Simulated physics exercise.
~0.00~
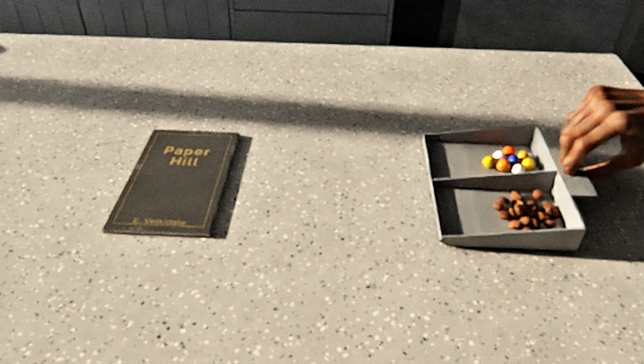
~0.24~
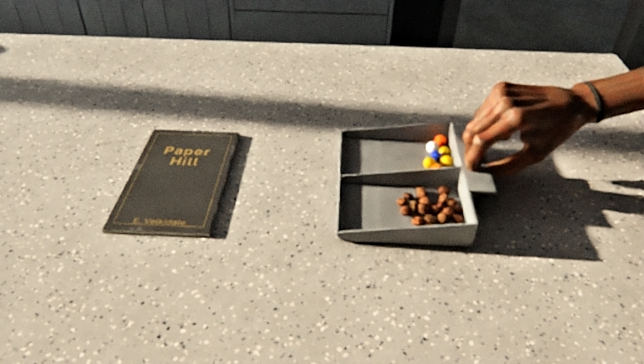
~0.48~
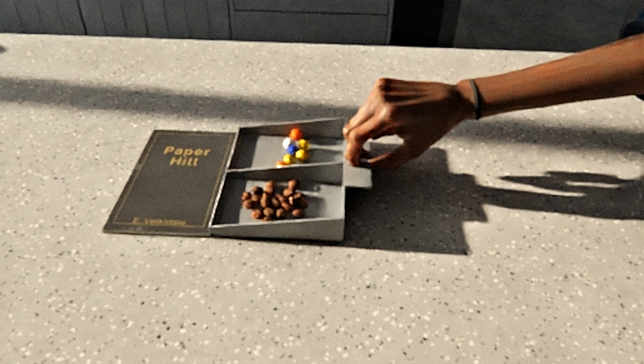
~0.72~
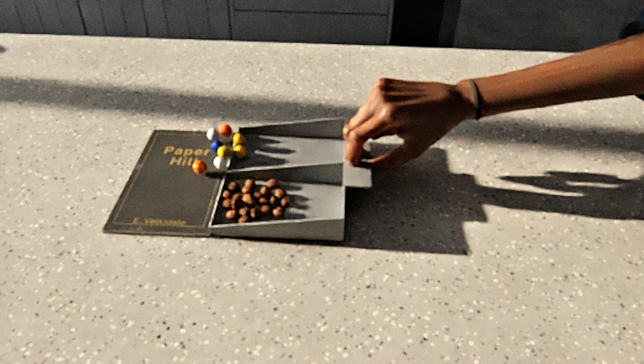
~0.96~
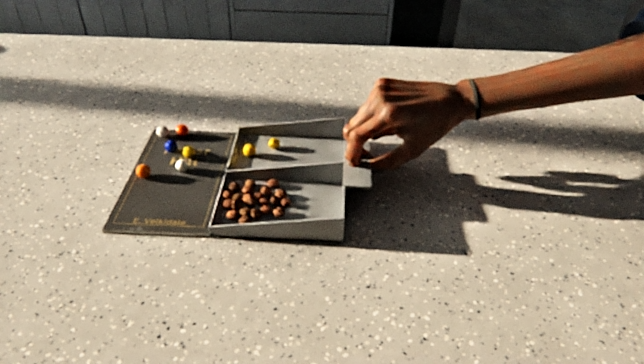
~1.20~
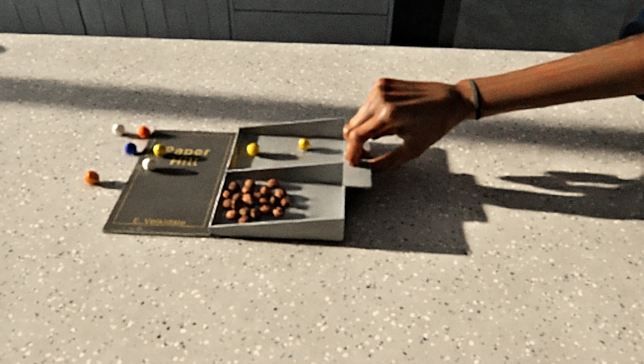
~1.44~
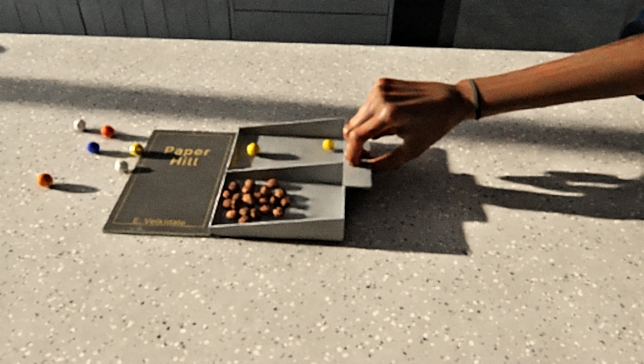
The video shows a hand sliding a two-part gray tray left across a speckled counter until it stops against a thin dark book; the brown pieces bunch toward the front rim and stay inside, while most of the colorful balls roll out over the book, some reaching the counter beyond.
